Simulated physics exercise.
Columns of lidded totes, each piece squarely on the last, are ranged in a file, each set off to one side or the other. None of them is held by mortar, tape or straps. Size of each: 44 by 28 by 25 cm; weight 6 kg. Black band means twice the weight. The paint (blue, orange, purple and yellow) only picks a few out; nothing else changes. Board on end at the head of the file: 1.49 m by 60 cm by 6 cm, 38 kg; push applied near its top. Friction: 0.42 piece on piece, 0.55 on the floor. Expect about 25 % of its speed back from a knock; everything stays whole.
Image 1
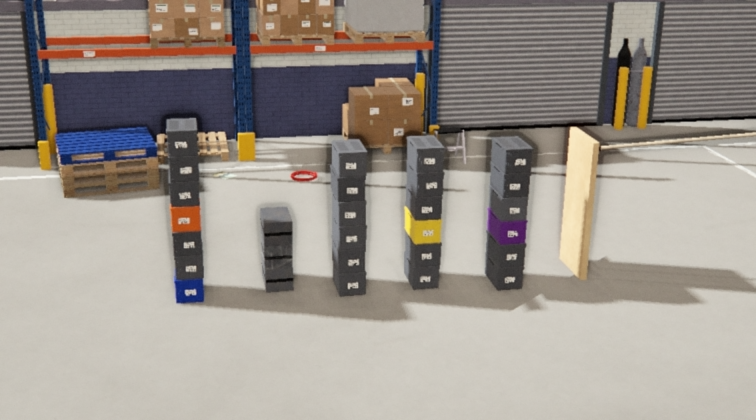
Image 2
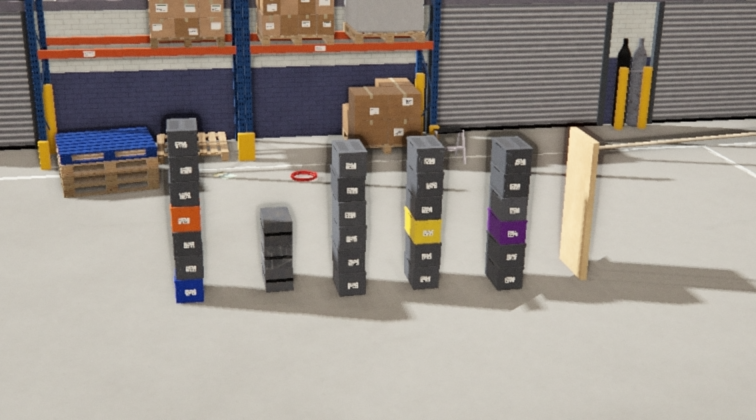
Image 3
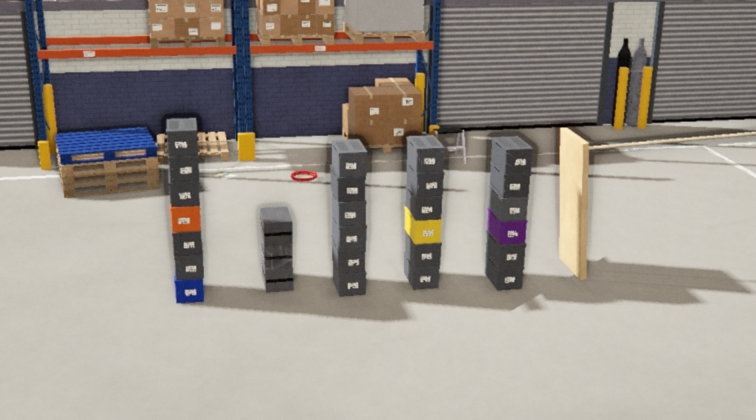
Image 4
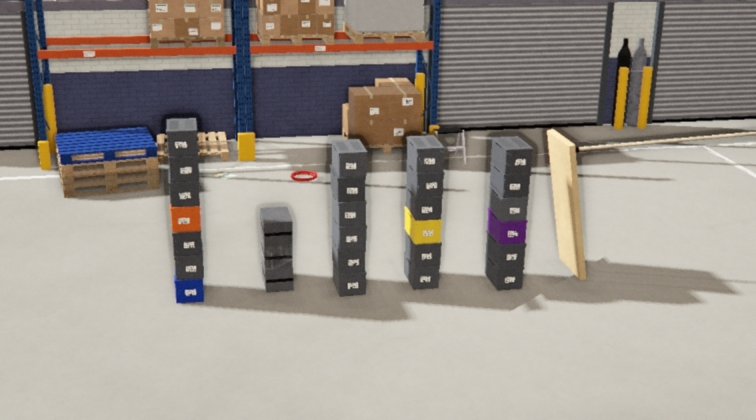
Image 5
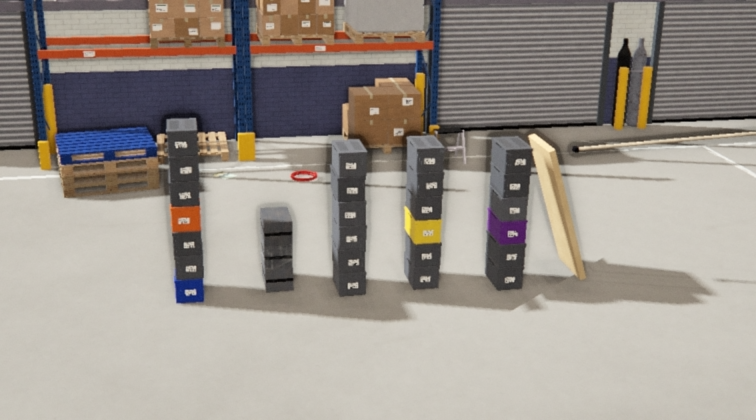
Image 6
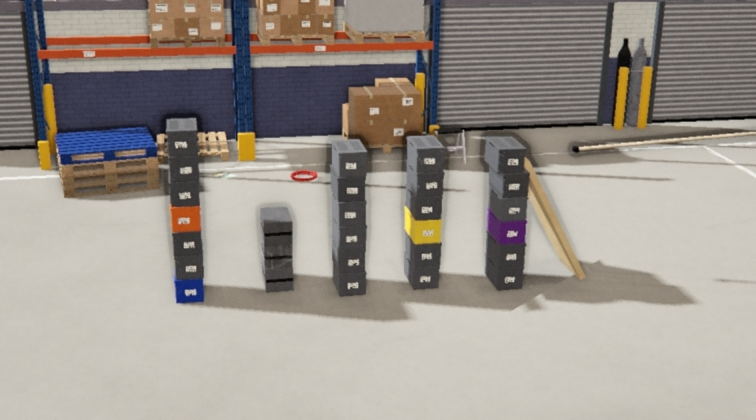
The clip shows a row of dark tote stacks in a warehouse as a pole pushes an upright board on the right, which tilts left until it meets the stack with the purple tote, whose upper part shifts slightly left.
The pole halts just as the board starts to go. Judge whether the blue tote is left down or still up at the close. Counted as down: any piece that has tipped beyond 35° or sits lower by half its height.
At the close the blue tote is still up.
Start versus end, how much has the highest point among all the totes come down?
I'd say it's about 0 cm lower than before.
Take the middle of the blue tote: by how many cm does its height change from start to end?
0 centimetres lower, roughly.
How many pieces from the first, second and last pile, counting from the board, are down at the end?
Tally - first pile: 4; second pile: 6; last pile: 0.
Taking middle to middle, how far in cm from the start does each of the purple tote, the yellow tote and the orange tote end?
Purple 60, yellow 70, orange 10.
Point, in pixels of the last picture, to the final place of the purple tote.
In the final image its middle is around (471, 275).
Then, 0.94 s past the last view, board 59° from upright; 4 of the 28 totes down; blue tote unmoved; purple tote on its side.
Then, 1.98 s past the last view, board 59° from upright; 15 of the 28 totes down; blue tote unmoved; purple tote on its side.
In the end, board 59° from upright; 18 of the 28 totes down; blue tote unmoved; purple tote on its side; yellow tote on its side. From the last view, middles, blue tote near (188, 283), purple tote near (471, 275).
